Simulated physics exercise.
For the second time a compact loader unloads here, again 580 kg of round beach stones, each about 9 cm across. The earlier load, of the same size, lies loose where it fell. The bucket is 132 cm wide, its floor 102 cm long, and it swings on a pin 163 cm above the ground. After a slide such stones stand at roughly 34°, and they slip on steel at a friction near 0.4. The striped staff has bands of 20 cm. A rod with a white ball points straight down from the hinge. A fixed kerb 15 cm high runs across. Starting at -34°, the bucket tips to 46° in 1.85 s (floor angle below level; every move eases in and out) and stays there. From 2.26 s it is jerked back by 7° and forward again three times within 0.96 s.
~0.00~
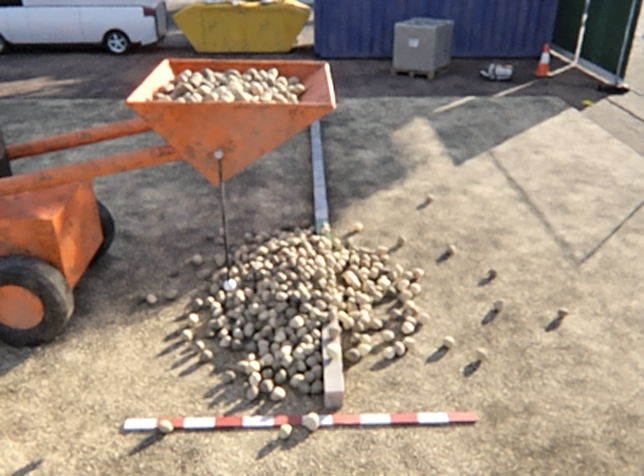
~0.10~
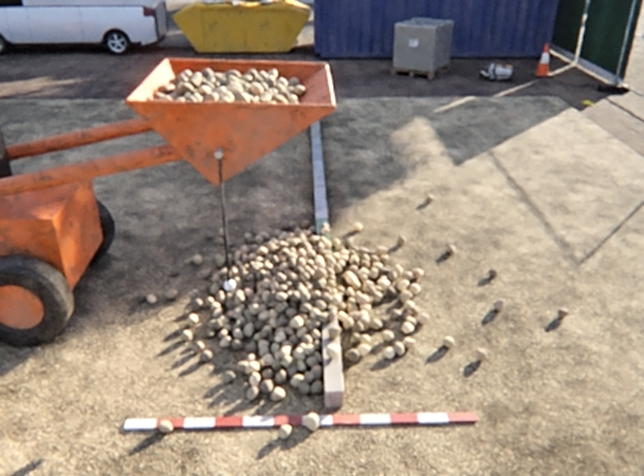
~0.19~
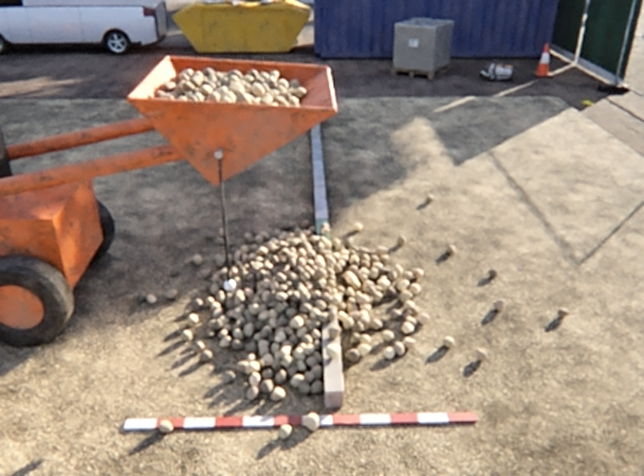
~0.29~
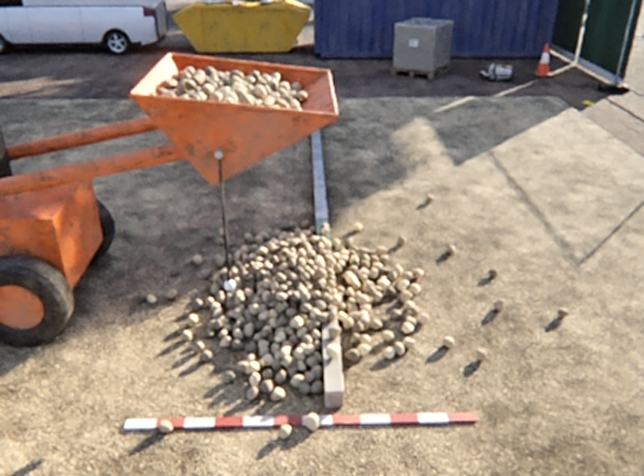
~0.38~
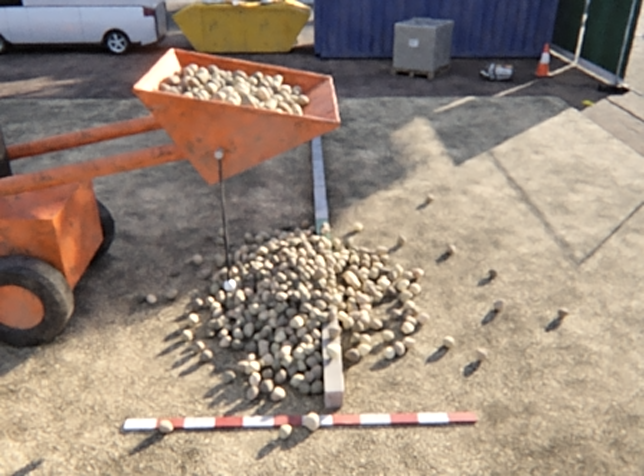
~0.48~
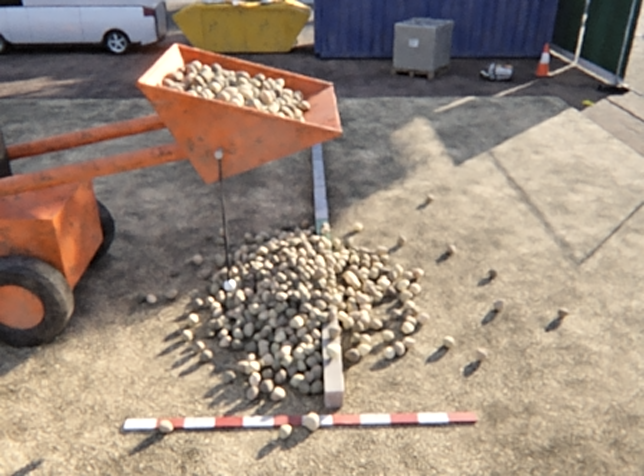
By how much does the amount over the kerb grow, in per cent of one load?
About 93 per cent.
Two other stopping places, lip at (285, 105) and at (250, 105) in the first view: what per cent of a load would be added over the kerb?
Near 55 per cent from the first place, 30 from the second.
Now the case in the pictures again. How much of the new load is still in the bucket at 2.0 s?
About 10 per cent.
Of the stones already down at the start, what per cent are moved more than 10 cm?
About 15 per cent.
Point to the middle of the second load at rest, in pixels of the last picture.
Near (387, 285).
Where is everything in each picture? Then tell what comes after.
The first picture shows lip at (334, 106), floor tilted -34°, highest stones at (218, 78). The earlier load is highest near (304, 274), 28 cm above ground level, 84 % on this side of the kerb, 15 % over the kerb.
In the second picture, the bucket is at -33°, its lip at (335, 108); the top of the load is at (214, 78); the stones move at 0.1 m/s on average.
In the third picture, the bucket is at -32°, its lip at (336, 111); the top of the load is at (201, 78); the stones move at 0.1 m/s on average.
The fourth picture shows lip at (338, 117), floor tilted -29°, highest stones at (203, 77); the stones move at 0.2 m/s on average.
The fifth picture shows lip at (340, 125), floor tilted -25°, highest stones at (200, 76); the stones move at 0.2 m/s on average.
In the sixth picture, the bucket is at -21°, its lip at (341, 134); the top of the load is at (196, 73); the stones move at 0.2 m/s on average.
After 1.4 s the floor is at 34°; in per cent of one load, 88 in the bucket, 94 on this side of the kerb, 18 over the kerb; the foremost stones are at (470, 282).
After 2.0 s the floor is at 46°; in per cent of one load, 11 in the bucket, 111 on this side of the kerb, 78 over the kerb; the foremost stones are at (471, 280).
After 3.7 s the floor is at 46°; in per cent of one load, 0 in the bucket, 91 on this side of the kerb, 109 over the kerb; the foremost stones are at (545, 285).
After 6.5 s the floor is at 46°; in per cent of one load, 0 in the bucket, 91 on this side of the kerb, 109 over the kerb; the foremost stones are at (545, 285). Net gain over the kerb, 93.
